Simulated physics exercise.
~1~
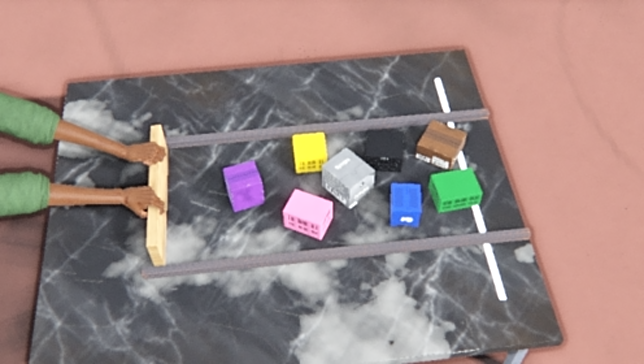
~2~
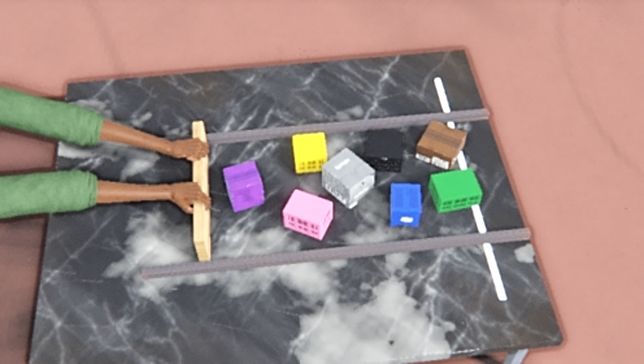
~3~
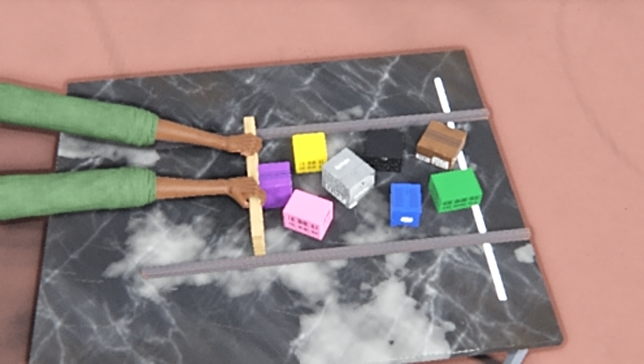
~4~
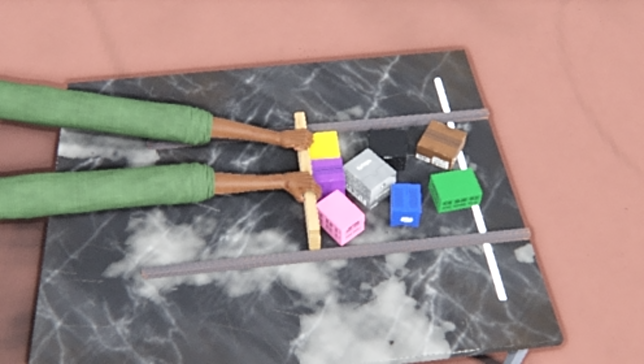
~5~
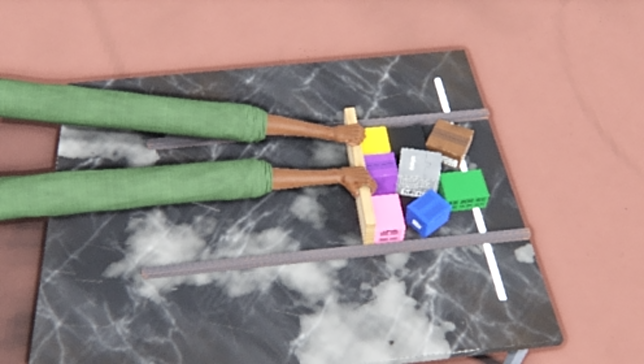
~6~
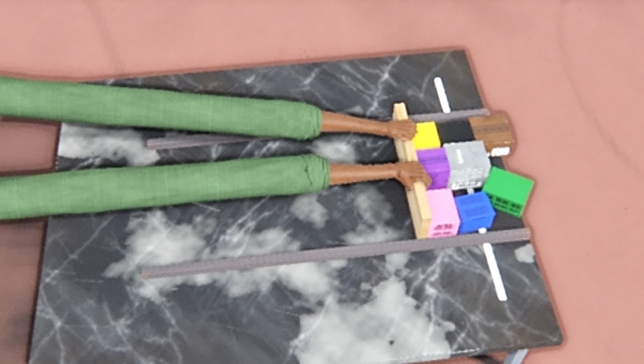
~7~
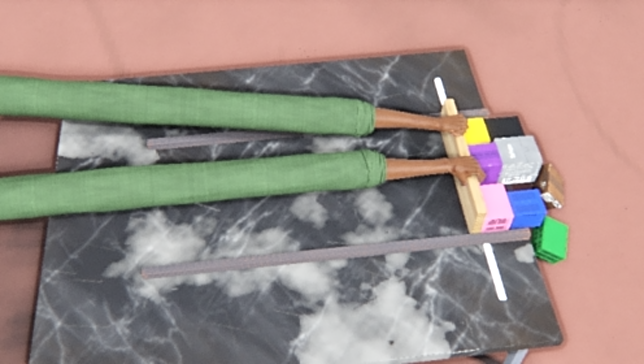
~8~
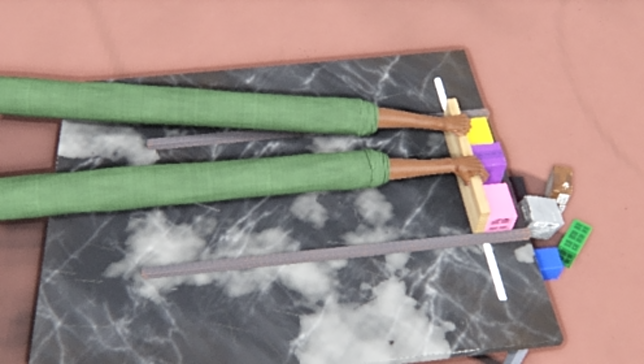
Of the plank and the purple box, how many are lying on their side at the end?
None of them are. The plank and the purple box are both still upright at the end.
